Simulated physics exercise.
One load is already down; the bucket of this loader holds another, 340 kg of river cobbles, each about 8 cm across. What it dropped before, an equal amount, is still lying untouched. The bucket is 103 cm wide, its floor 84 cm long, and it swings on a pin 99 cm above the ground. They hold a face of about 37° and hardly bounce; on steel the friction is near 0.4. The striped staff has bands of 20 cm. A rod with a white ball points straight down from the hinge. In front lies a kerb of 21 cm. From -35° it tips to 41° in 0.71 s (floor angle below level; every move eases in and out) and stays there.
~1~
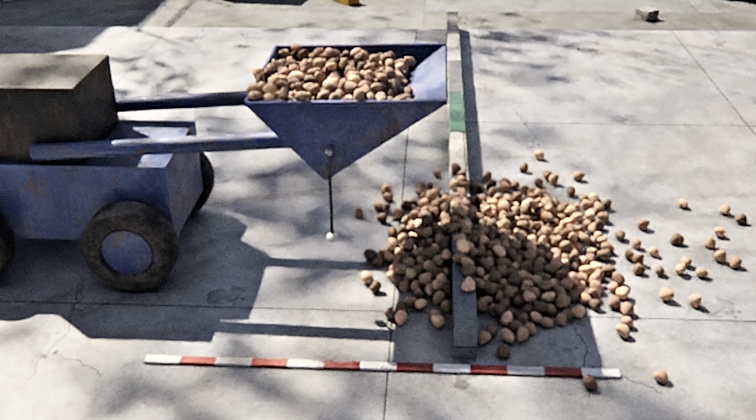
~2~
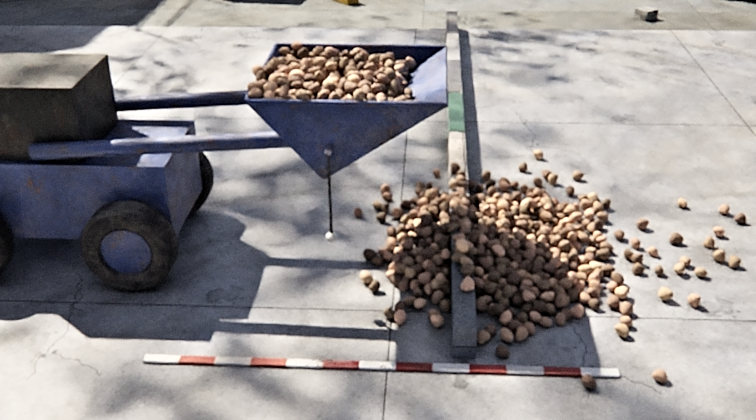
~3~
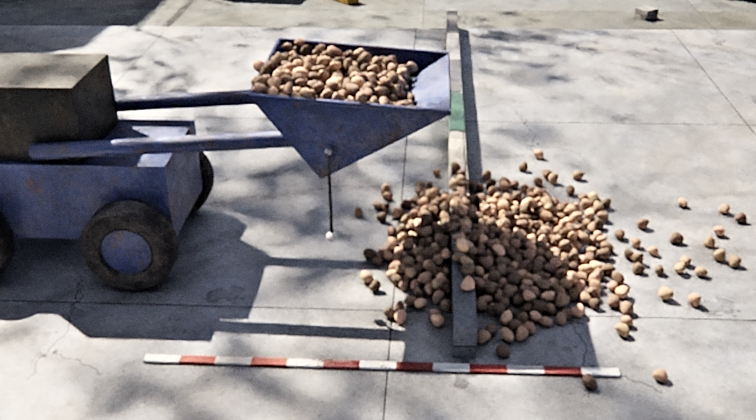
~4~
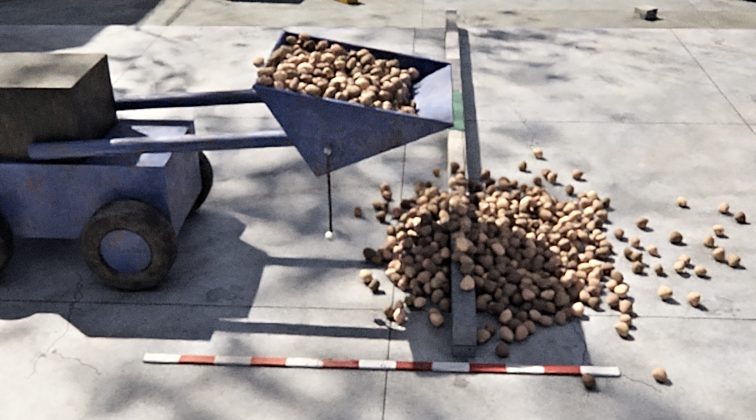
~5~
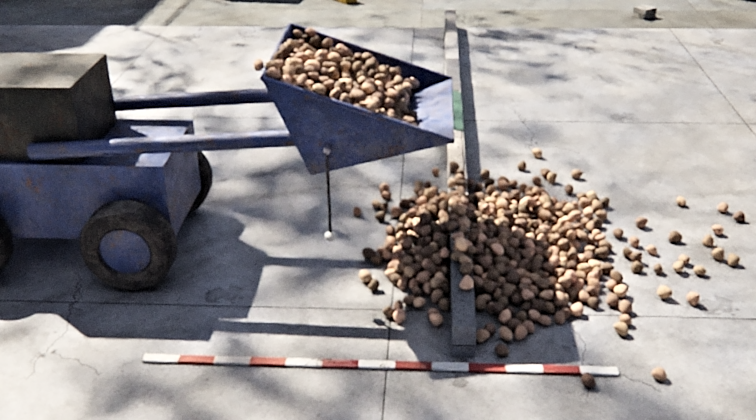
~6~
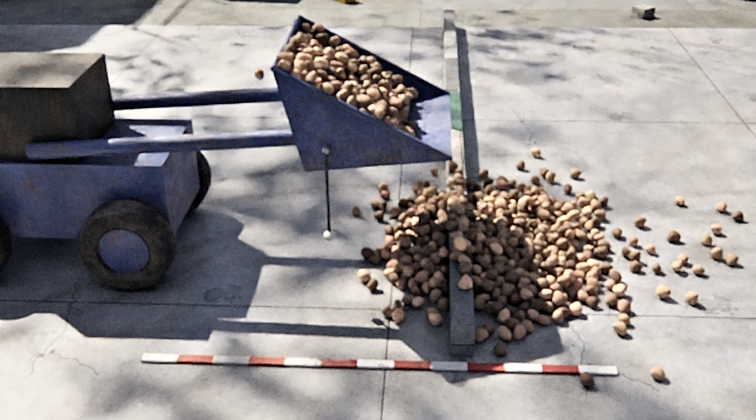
A blue wheeled loader with a dark block on its back stands at the left of a sunlit, shadow-dappled concrete yard, seen from slightly above and to the side. Its raised bucket holds brown stones, while more lie heaped across a narrow grey kerb at centre right, behind a red-and-white staff. The bucket tilts steadily, rear rising and front lip lowering, as its stones shift slightly and the camera stays still.
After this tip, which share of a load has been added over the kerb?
Close to 35 parts in a hundred.
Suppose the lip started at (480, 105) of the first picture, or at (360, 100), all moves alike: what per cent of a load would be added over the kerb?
Near 75 per cent from the first place, 0 from the second.
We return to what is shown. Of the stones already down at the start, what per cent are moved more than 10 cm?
Roughly 10 per cent of them.
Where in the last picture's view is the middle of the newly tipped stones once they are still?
Near (435, 234).
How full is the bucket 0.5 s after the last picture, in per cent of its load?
Roughly 70 per cent is still inside.
Then, 0.2 s after the last picture the floor is at 29°; in per cent of one load, 100 in the bucket, 31 on this side of the kerb, 69 over the kerb; the foremost stones are at (743, 250).
Then, 0.5 s after the last picture the floor is at 41°; in per cent of one load, 72 in the bucket, 59 on this side of the kerb, 69 over the kerb; the foremost stones are at (743, 250).
Then, 0.9 s after the last picture the floor is at 41°; in per cent of one load, 18 in the bucket, 91 on this side of the kerb, 92 over the kerb; the foremost stones are at (743, 250).
Then, 3.3 s after the last picture the floor is at 41°; in per cent of one load, 0 in the bucket, 96 on this side of the kerb, 104 over the kerb; the foremost stones are at (743, 250). Net gain over the kerb, 35.
